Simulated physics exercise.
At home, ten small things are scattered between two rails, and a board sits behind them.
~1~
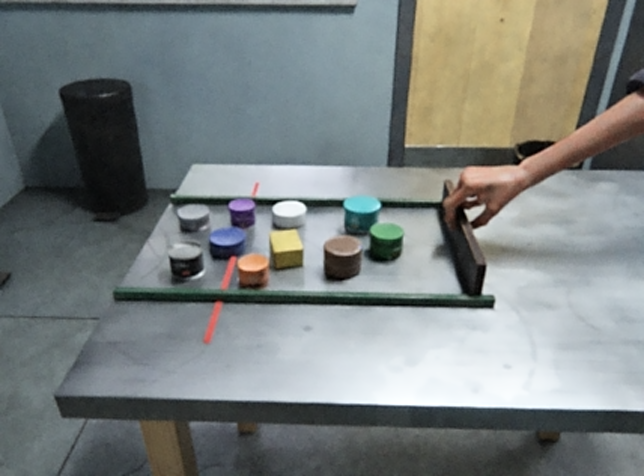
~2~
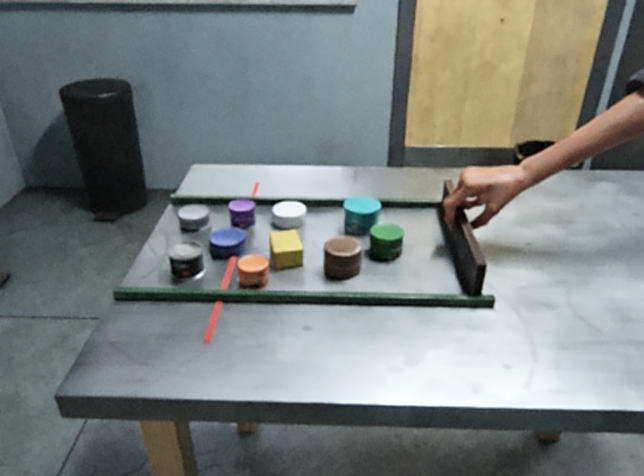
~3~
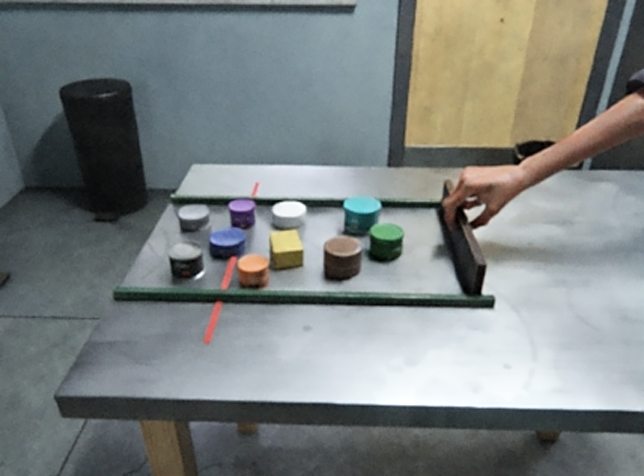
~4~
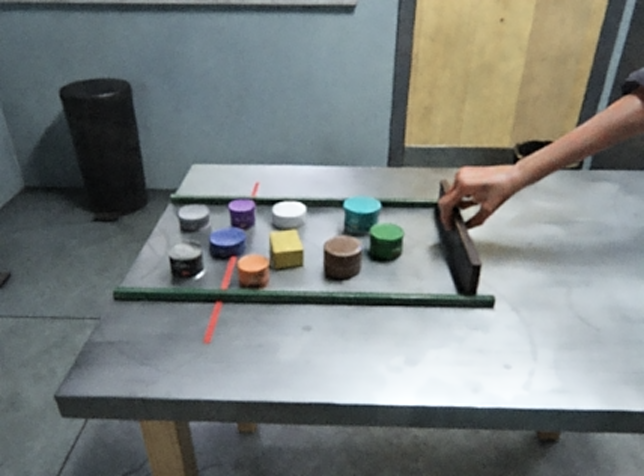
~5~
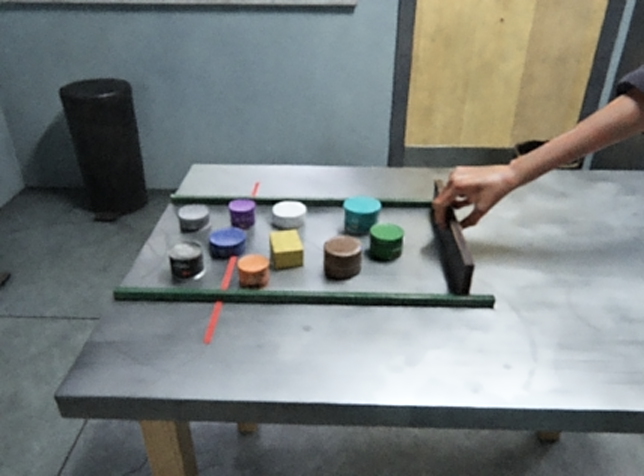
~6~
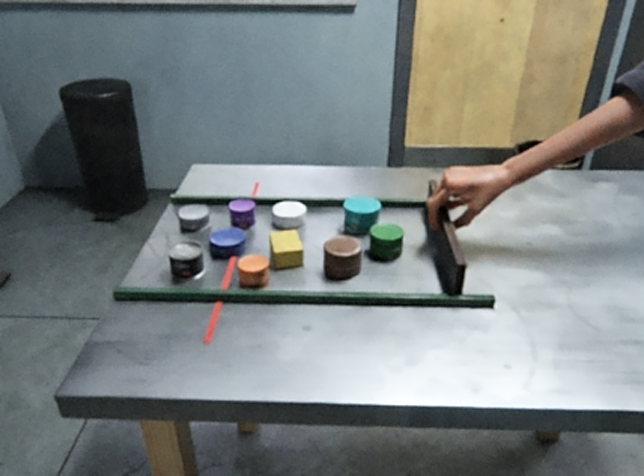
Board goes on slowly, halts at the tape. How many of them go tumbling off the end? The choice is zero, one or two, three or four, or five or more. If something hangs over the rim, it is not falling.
Most likely the sweep will knock nothing off.
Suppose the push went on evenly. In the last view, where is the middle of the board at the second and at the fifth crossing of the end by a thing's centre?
For the first, roughly (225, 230); for the next, roughly (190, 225).
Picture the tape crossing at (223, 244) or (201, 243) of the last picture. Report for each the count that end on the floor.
Respectively 0 and 2.
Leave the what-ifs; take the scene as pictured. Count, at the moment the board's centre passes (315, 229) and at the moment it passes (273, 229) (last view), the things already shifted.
That gives 6 for the first and 8 for the second.
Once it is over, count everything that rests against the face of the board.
The number is 4.
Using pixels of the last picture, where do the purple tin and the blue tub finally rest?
Looks like one lands around (194, 219), and the other around (160, 239).
Soon after, none off yet; grey tin at rest near (195, 218); black pot at rest near (187, 261); blue tub at rest near (228, 243).
At rest, the number that fall off is zero.
